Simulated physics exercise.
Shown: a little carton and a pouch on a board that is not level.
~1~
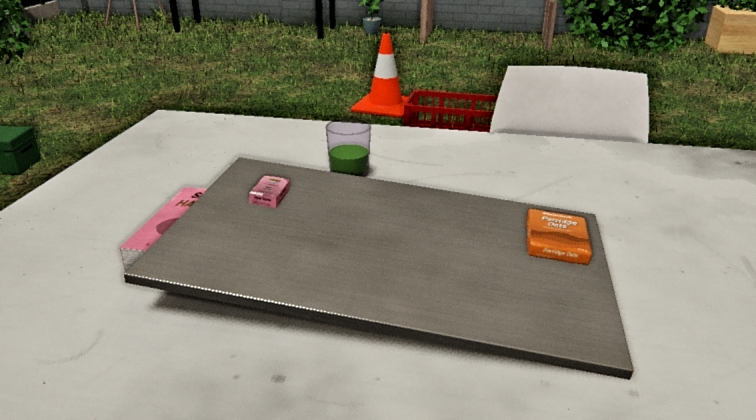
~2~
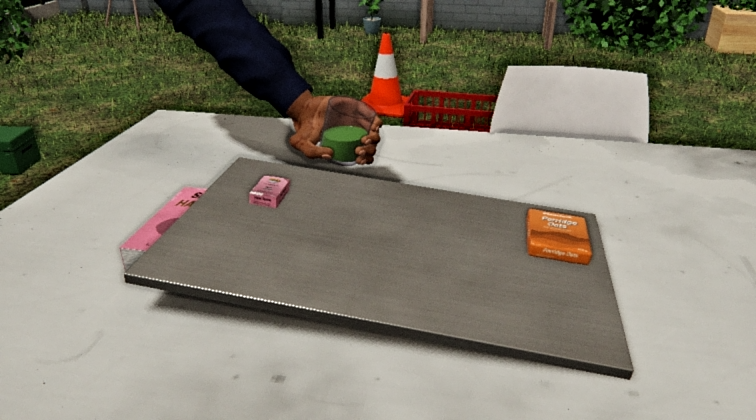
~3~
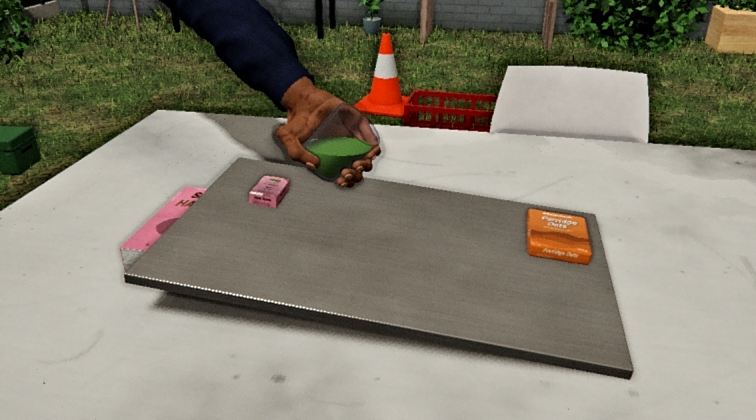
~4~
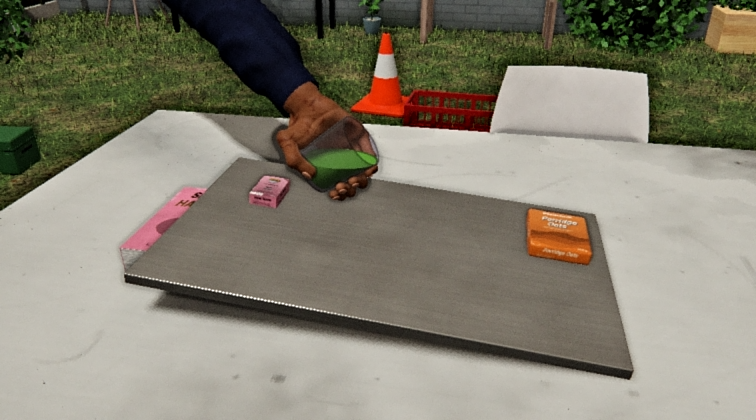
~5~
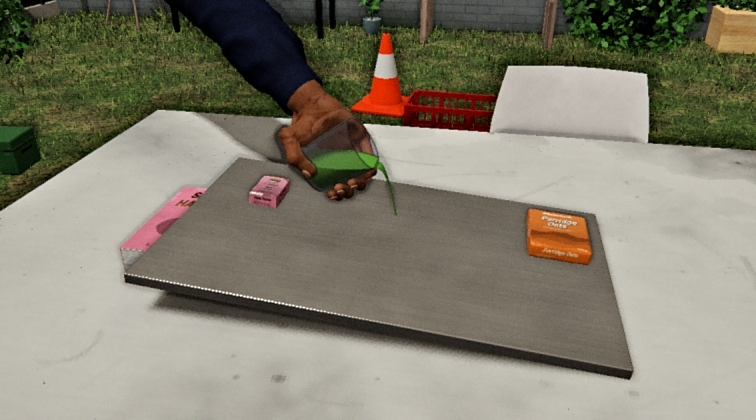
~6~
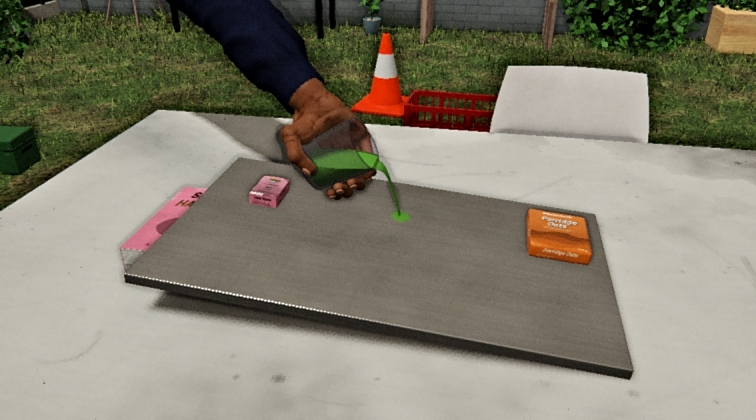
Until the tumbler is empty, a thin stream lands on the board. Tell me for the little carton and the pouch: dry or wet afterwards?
Little carton: Dry, pouch: Wet.
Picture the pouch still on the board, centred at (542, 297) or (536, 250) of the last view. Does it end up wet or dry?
Where first placed it is not touched, where next placed it is touched.
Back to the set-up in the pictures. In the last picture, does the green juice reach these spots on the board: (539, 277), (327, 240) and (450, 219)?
Checking each in turn gives in the spill, out of the spill and in the spill.
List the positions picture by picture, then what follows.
The board slopes down to the right; tumbler (349, 148) about a third full; little carton (270, 191); pouch (557, 236), in the first picture.
Tumbler about a third full, surface at (345, 134); little carton (270, 191), in the second picture.
Tumbler (341, 142) tipped 45° with all of its load; pouch (557, 236), in the third picture.
The board slopes down to the right; tumbler (339, 156) tipped 55° with all of its load; little carton (270, 191), in the fourth picture.
The first of it lands; tumbler (339, 156) tipped 60° with all of its load; pouch (557, 236), in the fifth picture.
The first of it lands; tumbler (340, 155) tipped 60° with all of its load; little carton (270, 191); pouch (557, 236), in the sixth picture.
Soon after, it runs down to the right; the little carton is dry; the pouch is dry.
Later, it runs down to the right and off the end; the little carton is dry; the pouch is wet.
In the end, it runs down to the right and off the end; the little carton is dry; the pouch is wet.
